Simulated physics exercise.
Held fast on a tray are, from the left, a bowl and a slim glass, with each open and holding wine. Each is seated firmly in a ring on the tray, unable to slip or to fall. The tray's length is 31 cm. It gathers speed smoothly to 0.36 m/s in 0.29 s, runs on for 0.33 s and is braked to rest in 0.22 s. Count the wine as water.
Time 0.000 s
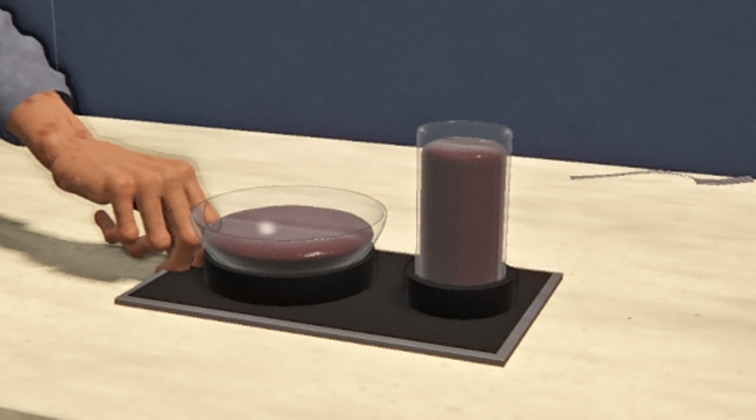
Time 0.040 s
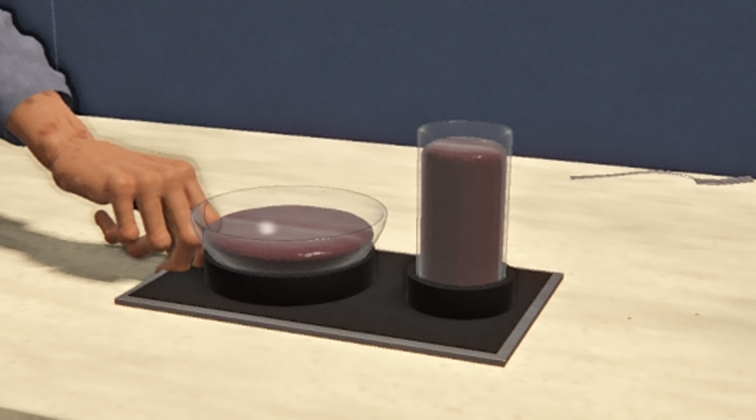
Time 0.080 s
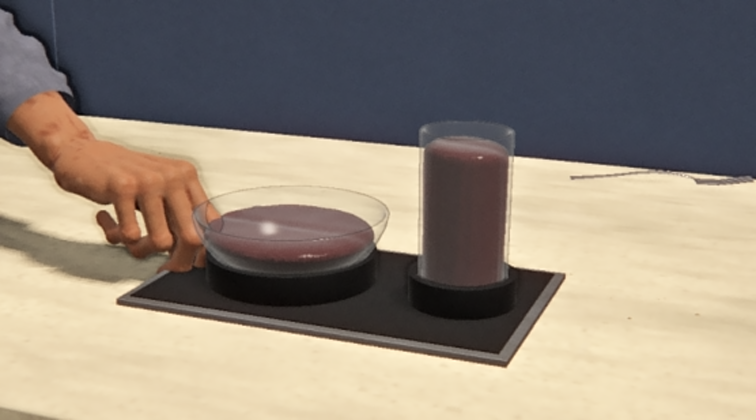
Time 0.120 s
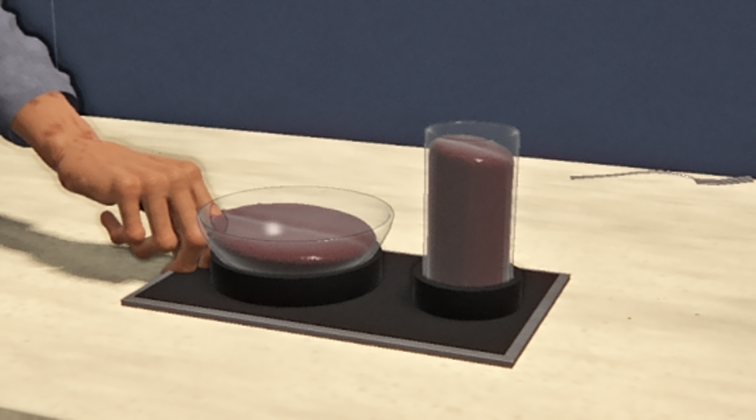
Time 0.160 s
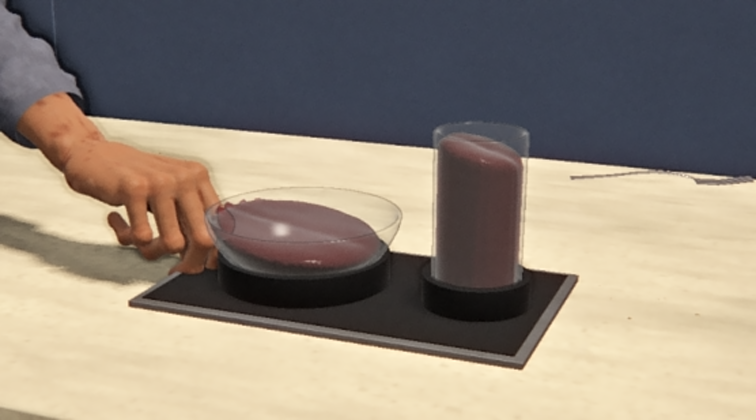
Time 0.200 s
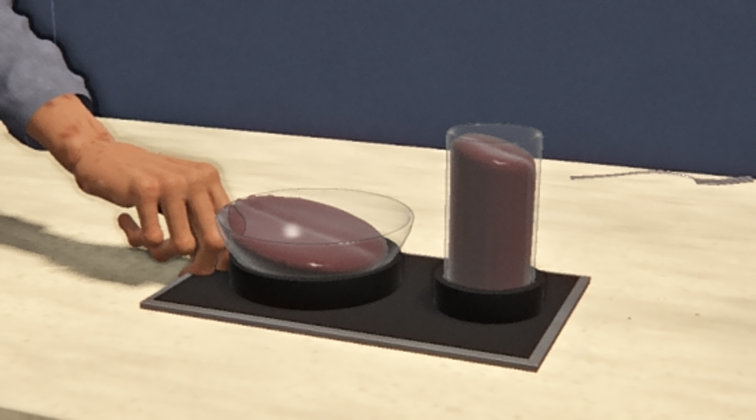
A tray holding a bowl and slim glass of wine slides slightly right beside a hand, the wine tilting higher on the left.
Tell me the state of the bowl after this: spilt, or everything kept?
It has spilt.
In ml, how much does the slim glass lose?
About 0 ml.
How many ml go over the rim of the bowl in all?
It comes to around 6 ml, I'd say.
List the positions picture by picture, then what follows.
In the first picture, 0.0 cm from the start; bowl, level (217, 217) left, (373, 237) right, rim (379, 225); slim glass, level (427, 142) left, (507, 150) right, rim (508, 137); the wine in the bowl stands 13 mm below the rim.
In the second picture, 0.0 cm from the start; bowl, level (217, 217) left, (373, 237) right.
In the third picture, 0.2 cm from the start; bowl, level (217, 215) left, (374, 239) right.
In the fourth picture, 0.6 cm from the start; bowl, level (219, 211) left, (375, 242) right.
In the fifth picture, 1.3 cm from the start; bowl, level (225, 205) left, (378, 247) right.
In the sixth picture, 2.3 cm from the start; bowl, level (234, 202) left, (379, 249) right; slim glass, level (456, 136) left, (533, 158) right.
Then, 0.42 s in, the tray moves at 0.36 m/s; losses from the left are 4, 0 ml.
Then, 0.64 s in, the tray moves at 0.35 m/s; losses from the left are 6, 0 ml.
Then, 0.86 s in, the tray moves at 0.00 m/s; losses from the left are 6, 0 ml.
Then, 1.09 s in, the tray moves at 0.00 m/s; losses from the left are 6, 0 ml.
Finally, losses from the left are 6, 0 ml.
